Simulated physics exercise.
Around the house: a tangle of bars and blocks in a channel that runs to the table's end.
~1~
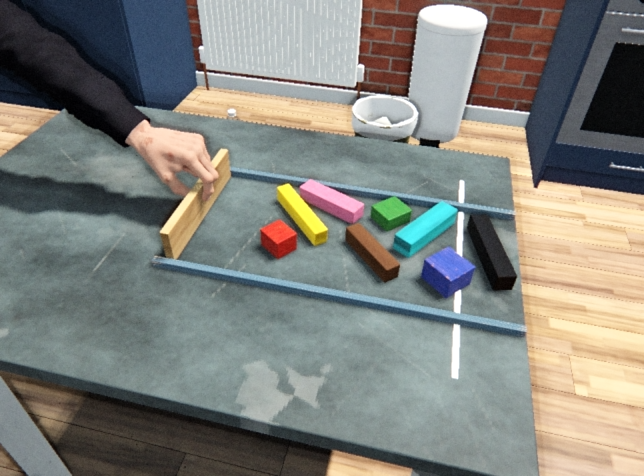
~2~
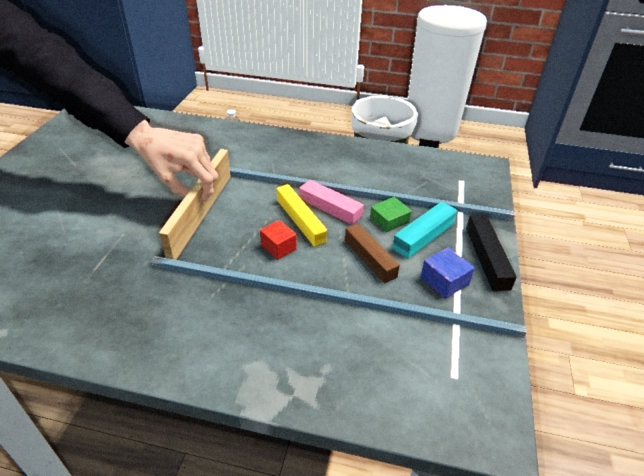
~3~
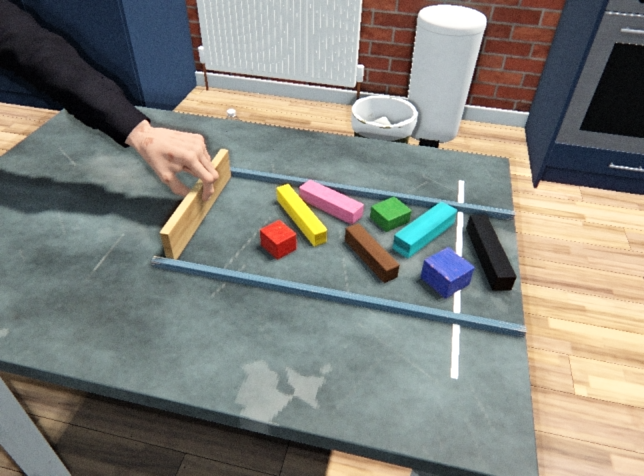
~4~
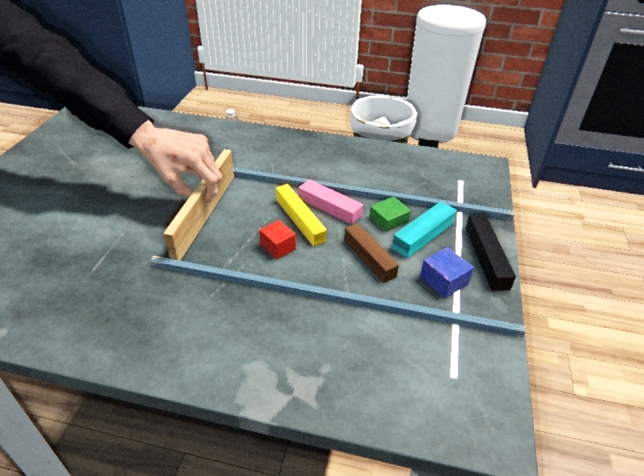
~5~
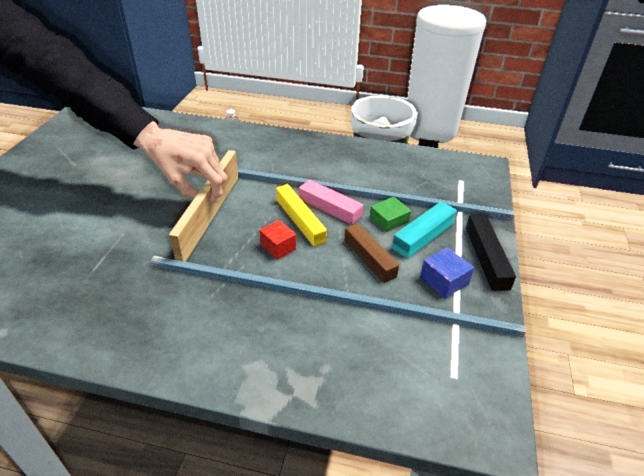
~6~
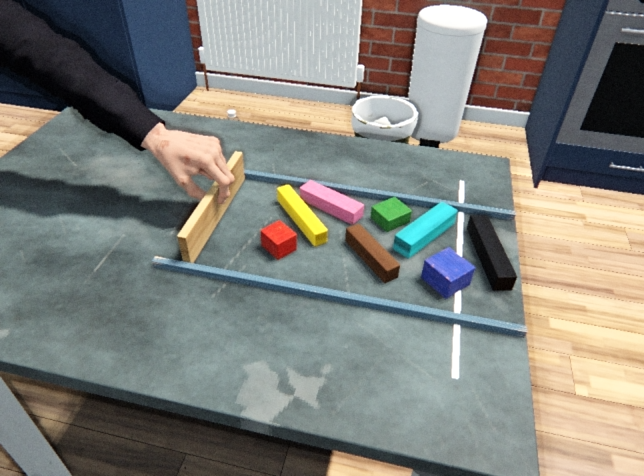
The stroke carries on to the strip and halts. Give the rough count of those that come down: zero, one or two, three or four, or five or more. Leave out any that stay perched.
Outcome: The number that fall off is three or four.
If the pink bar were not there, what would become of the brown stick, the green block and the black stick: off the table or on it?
The brown stick is kept; the green block holds on; the black stick goes over.
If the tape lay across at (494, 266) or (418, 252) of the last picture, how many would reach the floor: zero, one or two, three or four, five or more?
One after another: 5 or more; 1 or 2.
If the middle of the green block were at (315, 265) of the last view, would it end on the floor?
From there it is kept.
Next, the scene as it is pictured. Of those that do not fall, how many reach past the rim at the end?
Overhanging: 2.
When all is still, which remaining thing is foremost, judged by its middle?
The blue block.
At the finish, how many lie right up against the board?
The number is 3.
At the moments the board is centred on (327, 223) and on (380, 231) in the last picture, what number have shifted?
At the one place 6, at the other 8.
Soon after, none off yet; black stick at rest near (490, 251); blue block at rest near (447, 273); turquoise stick at rest near (426, 229).
Then, none off yet; black stick moved a little near (519, 258); blue block moved about its own width near (468, 289); turquoise stick moved about its own width near (485, 251).
At rest, the number that fall off is three or four; fallen, green block, turquoise stick and black stick.
